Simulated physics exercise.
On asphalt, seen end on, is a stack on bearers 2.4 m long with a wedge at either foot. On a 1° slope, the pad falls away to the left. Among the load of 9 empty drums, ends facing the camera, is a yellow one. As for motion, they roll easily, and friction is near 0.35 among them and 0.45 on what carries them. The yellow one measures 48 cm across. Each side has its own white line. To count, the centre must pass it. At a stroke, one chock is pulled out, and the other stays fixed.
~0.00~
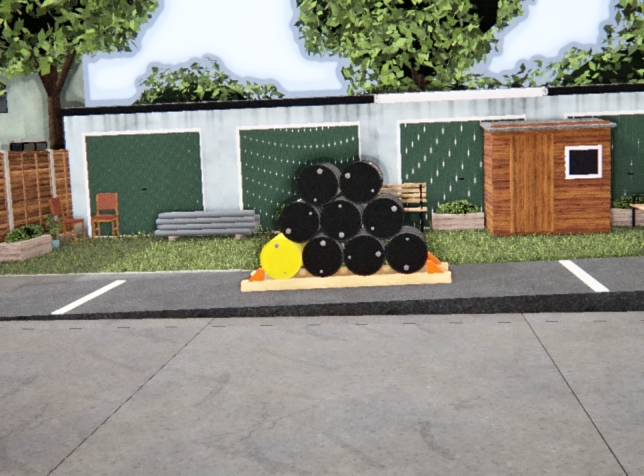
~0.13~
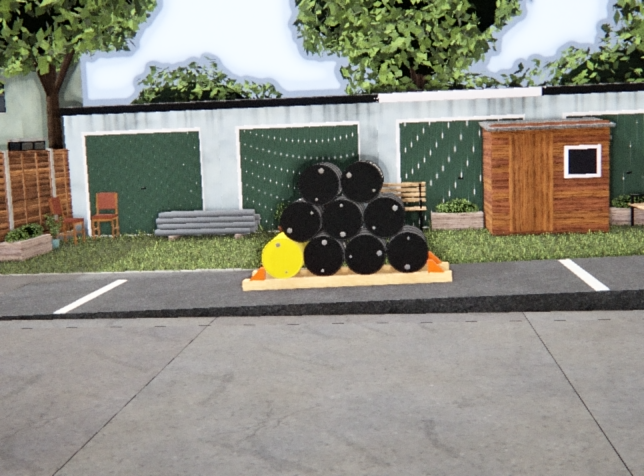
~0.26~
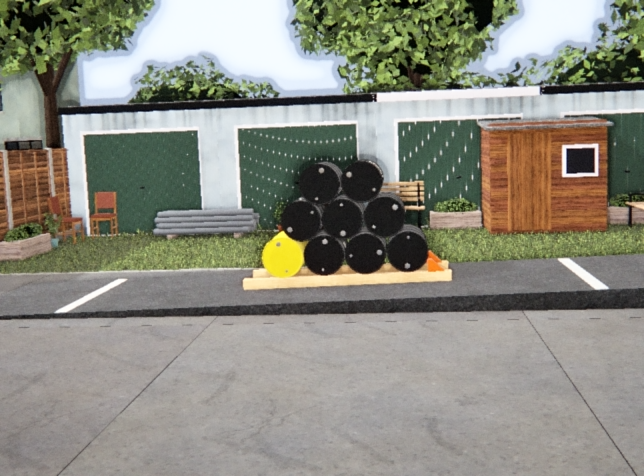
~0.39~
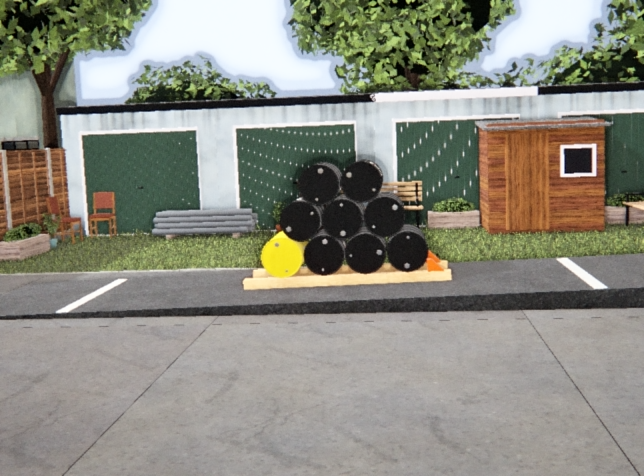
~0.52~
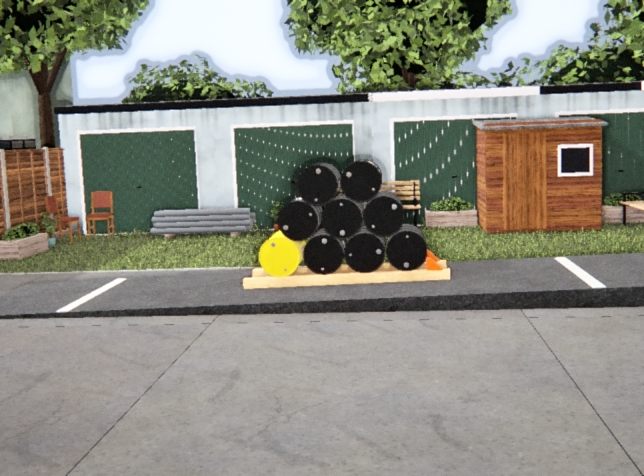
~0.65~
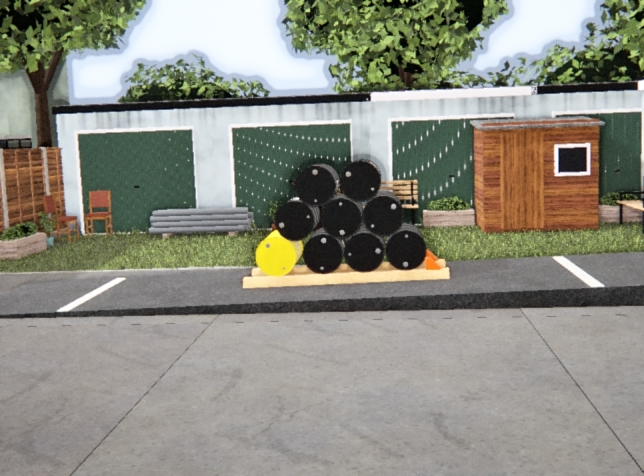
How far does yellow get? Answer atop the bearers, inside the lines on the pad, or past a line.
In the end, yellow comes to rest out past a line.
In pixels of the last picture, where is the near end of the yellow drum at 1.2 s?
Around pixel (247, 259).
By 1.2 s, yellow is on the bearers, 5 cm from the bearers' left end, rolling left; 0 past a line.
By 1.7 s, yellow is off the bearers, 135 cm short of the left line, rolling left; 0 past a line.
By 2.3 s, yellow is off the bearers, 65 cm short of the left line, rolling left; 0 past a line.
By 3.0 s, yellow is past the left line; 1 past a line.
Finally (10.9 s), yellow is past the left line; 5 past a line.
